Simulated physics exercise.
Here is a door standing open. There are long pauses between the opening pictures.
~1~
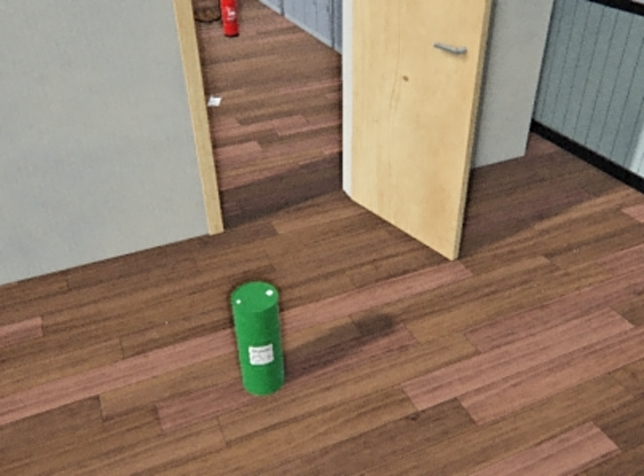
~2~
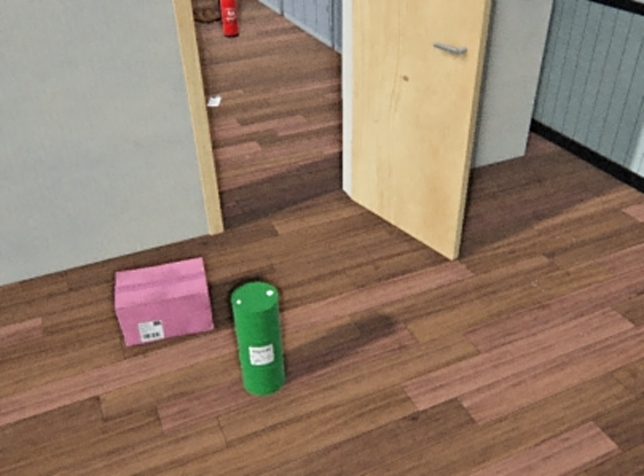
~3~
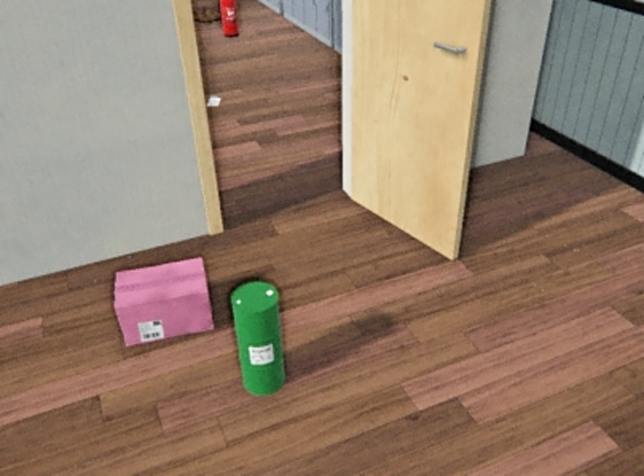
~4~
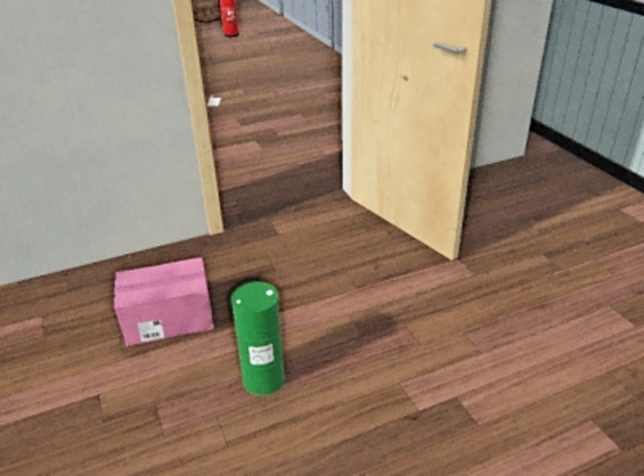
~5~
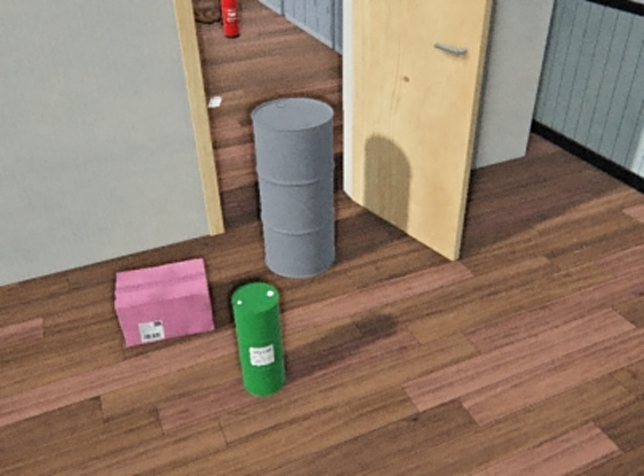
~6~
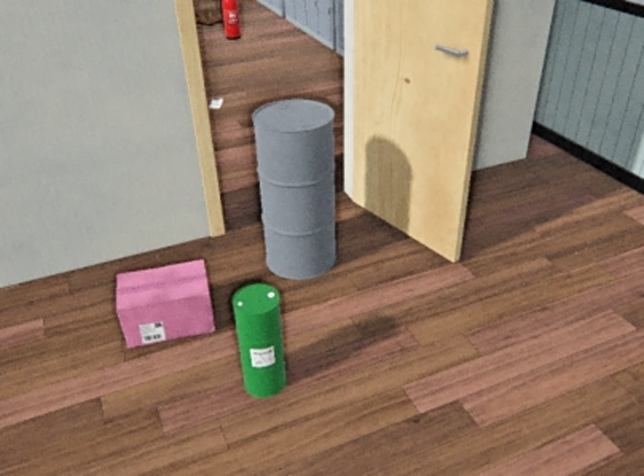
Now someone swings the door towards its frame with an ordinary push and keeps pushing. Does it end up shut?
Outcome: The door stops short.
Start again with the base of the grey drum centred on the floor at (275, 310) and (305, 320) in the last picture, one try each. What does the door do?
First try: It reaches the frame; second try: It reaches the frame.
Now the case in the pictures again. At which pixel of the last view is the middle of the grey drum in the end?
At about (265, 187).
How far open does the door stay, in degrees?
Some 40° open.
Then, 0.50 s later than the last frame, open by 88°.
Then, 0.80 s later than the last frame, open by 66°.
Then, 1.00 s later than the last frame, open by 53°; grey drum moved a little near (290, 191).
Then, 1.30 s later than the last frame, open by 44°; grey drum moved a little near (272, 189).
When it is over, open by 41°; moved from the start, grey drum; the other 2 as before. End places, in pixels of the last picture, grey drum near (265, 187).
